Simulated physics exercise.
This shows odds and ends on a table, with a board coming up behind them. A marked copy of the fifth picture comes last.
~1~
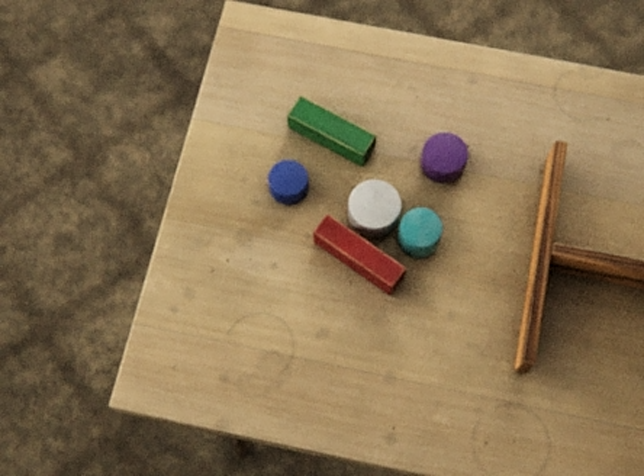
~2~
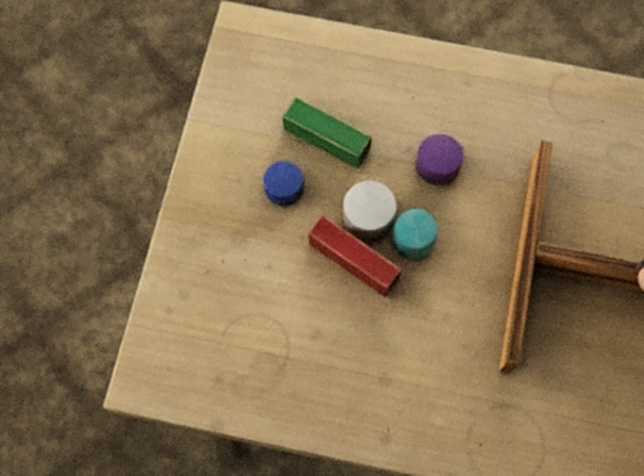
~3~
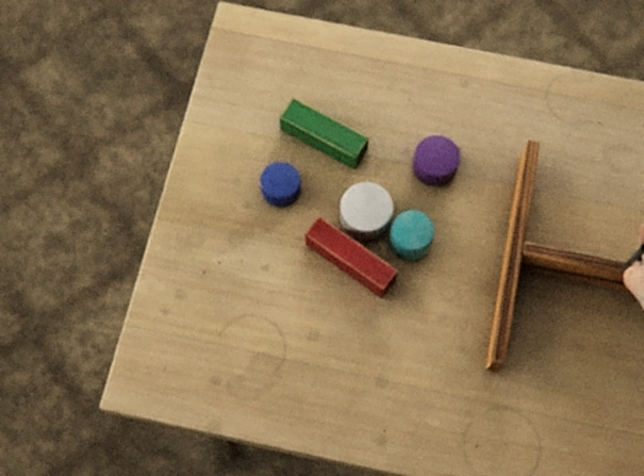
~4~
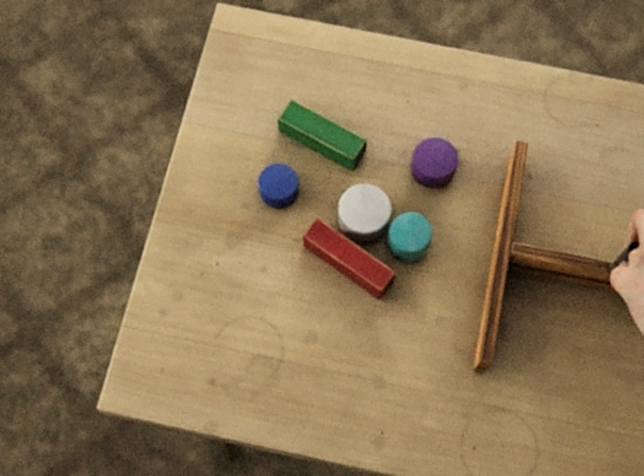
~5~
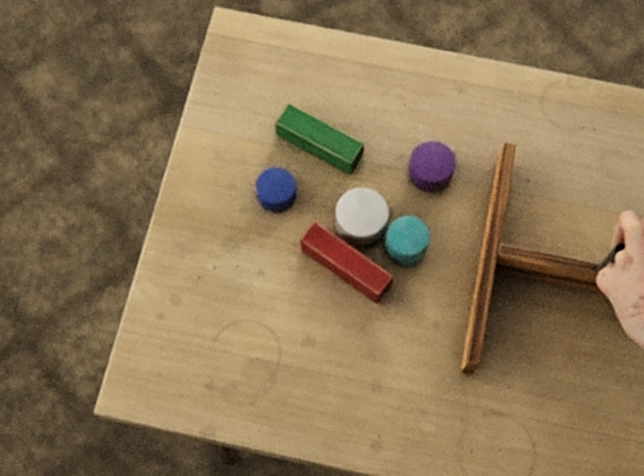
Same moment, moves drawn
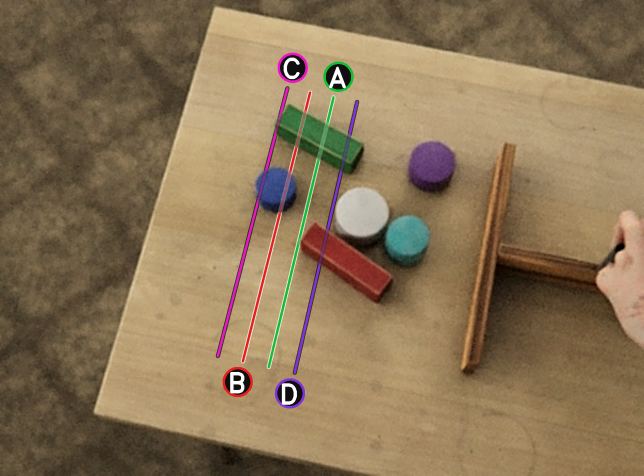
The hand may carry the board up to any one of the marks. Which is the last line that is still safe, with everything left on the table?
At C, and not beyond.
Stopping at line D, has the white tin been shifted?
By then, yes.
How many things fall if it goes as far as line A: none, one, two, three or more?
The count is none.
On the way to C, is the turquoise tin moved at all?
Yes.
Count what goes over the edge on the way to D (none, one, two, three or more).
By then, none.
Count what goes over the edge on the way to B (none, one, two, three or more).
In all, none.
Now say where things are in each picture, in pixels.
The first picture shows blue tin (288, 183); green stick (332, 131); purple tin (444, 158).
The second picture shows board (531, 247); turquoise tin (415, 235).
The third picture shows board (518, 247); red stick (351, 257).
The fourth picture shows board (505, 247); green stick (322, 135).
The fifth picture shows board (493, 248); turquoise tin (407, 242); white tin (361, 217); red stick (346, 262).
On the marked copy, A at (303, 225); B at (278, 220); C at (254, 215); D at (328, 230).
Following C. Soon after the start, board (407, 231); purple tin (392, 159); white tin (343, 210).
Later, board (321, 213); green stick (248, 121); blue tin (252, 181).
In the end, board (258, 200); green stick (190, 108); blue tin (192, 173); nothing has fallen.
As for the rest, A is safe but short; B is safe but short; D is safe but short.
